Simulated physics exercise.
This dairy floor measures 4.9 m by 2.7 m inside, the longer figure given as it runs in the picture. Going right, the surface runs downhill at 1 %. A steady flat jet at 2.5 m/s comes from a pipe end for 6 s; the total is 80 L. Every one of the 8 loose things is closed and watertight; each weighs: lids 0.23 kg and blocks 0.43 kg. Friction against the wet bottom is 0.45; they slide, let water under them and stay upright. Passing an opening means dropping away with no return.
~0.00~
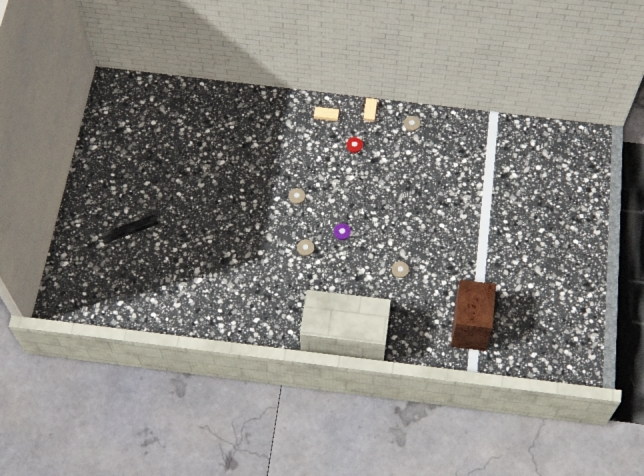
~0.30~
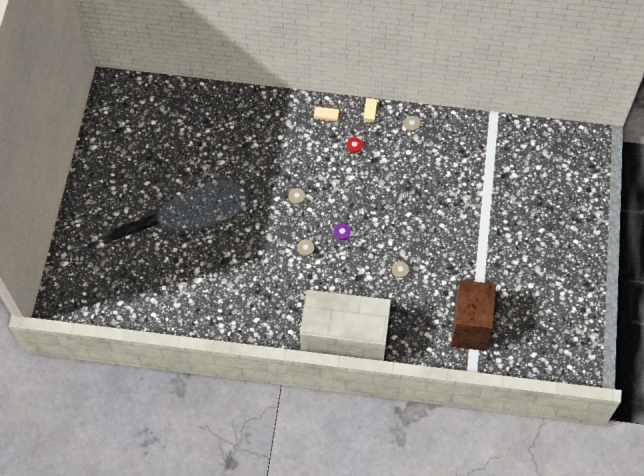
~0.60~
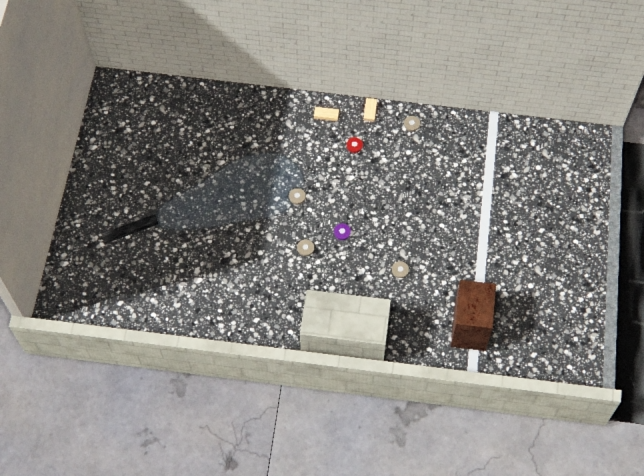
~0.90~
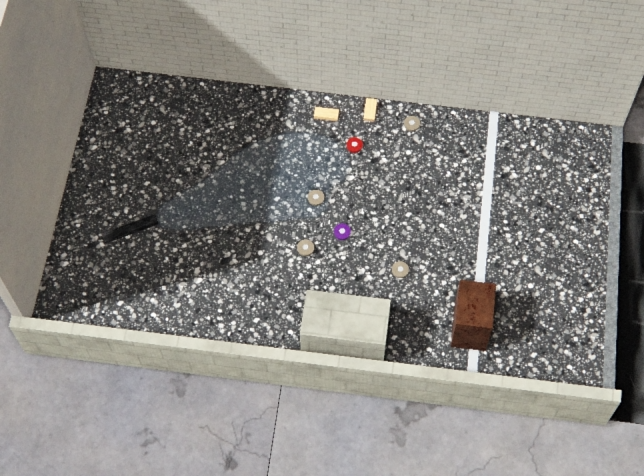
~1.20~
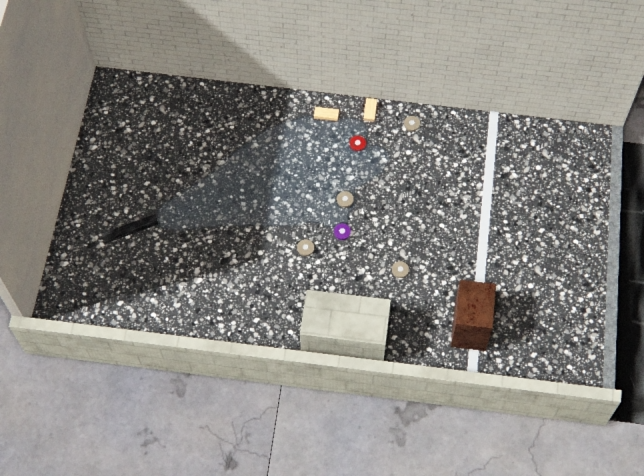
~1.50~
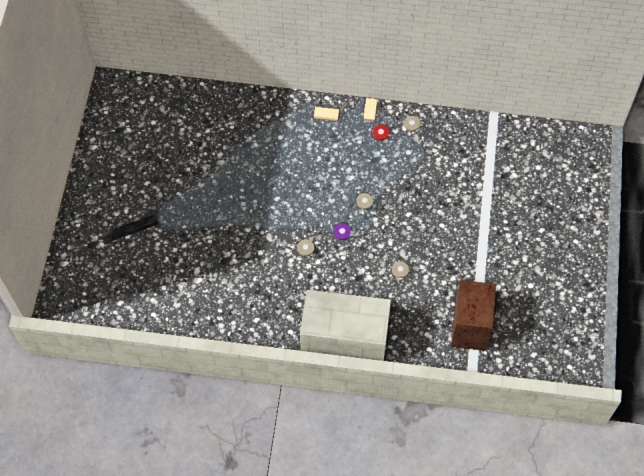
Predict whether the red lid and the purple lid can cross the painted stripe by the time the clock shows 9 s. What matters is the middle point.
Lab note - red lid: Beyond, purple lid: Not beyond.
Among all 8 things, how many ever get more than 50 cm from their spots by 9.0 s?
The total is 5.
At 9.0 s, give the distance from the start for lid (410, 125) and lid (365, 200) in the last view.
In order, washed out for the first and 100 cm for the second.
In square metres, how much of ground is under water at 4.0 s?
Somewhere about 4.0 m2, give or take.
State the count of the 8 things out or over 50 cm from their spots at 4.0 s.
4.
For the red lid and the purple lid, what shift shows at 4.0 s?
Close to 200 cm for the first and 0 cm for the second.
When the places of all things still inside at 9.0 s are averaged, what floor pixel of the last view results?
Near (362, 241).
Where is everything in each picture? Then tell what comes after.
The red lid at (355, 144), on the bottom; the purple lid at (342, 231), on the bottom; water covers 0.0 m2; 0 of 8 have shifted, in the first picture.
The red lid at (355, 144), on the bottom; the purple lid at (342, 231) rests on the ground; 0.2 m2 under water; 0 of 8 have shifted, in the second picture.
The red lid at (355, 144), on the bottom; the purple lid at (342, 231) rests on the ground; water covers 0.6 m2; 0 of 8 have shifted, in the third picture.
The red lid at (355, 144), on the bottom; the purple lid at (342, 231) rests on the ground; water covers 0.9 m2; 1 of 8 have shifted, in the fourth picture.
The red lid at (358, 143) rests on the ground, 3 cm from its start; the purple lid at (342, 231) rests on the ground; 1.3 m2 under water; 1 of 8 have shifted, in the fifth picture.
The red lid at (381, 132) rests on the ground, 28 cm from its start; the purple lid at (342, 231) rests on the ground; water covers 1.6 m2; 2 of 8 have shifted, in the sixth picture.
After 2.1 s the red lid is near (414, 115), 0.6 m from its start, afloat; the purple lid is near (342, 231), 0.0 m from its start, aground; 0 of 8 are over the mark; 1 afloat.
After 4.0 s the red lid is near (549, 126), 1.8 m from its start, afloat; the purple lid is near (342, 231), 0.0 m from its start, aground; 3 of 8 are over the mark; 4 afloat.
After 6.3 s the red lid has gone out; the purple lid is near (342, 231), 0.0 m from its start, aground; 3 of 8 are over the mark; 1 afloat.
After 9.0 s the red lid has gone out; the purple lid is near (342, 231), 0.0 m from its start, aground; 4 of 8 are over the mark; 0 afloat.
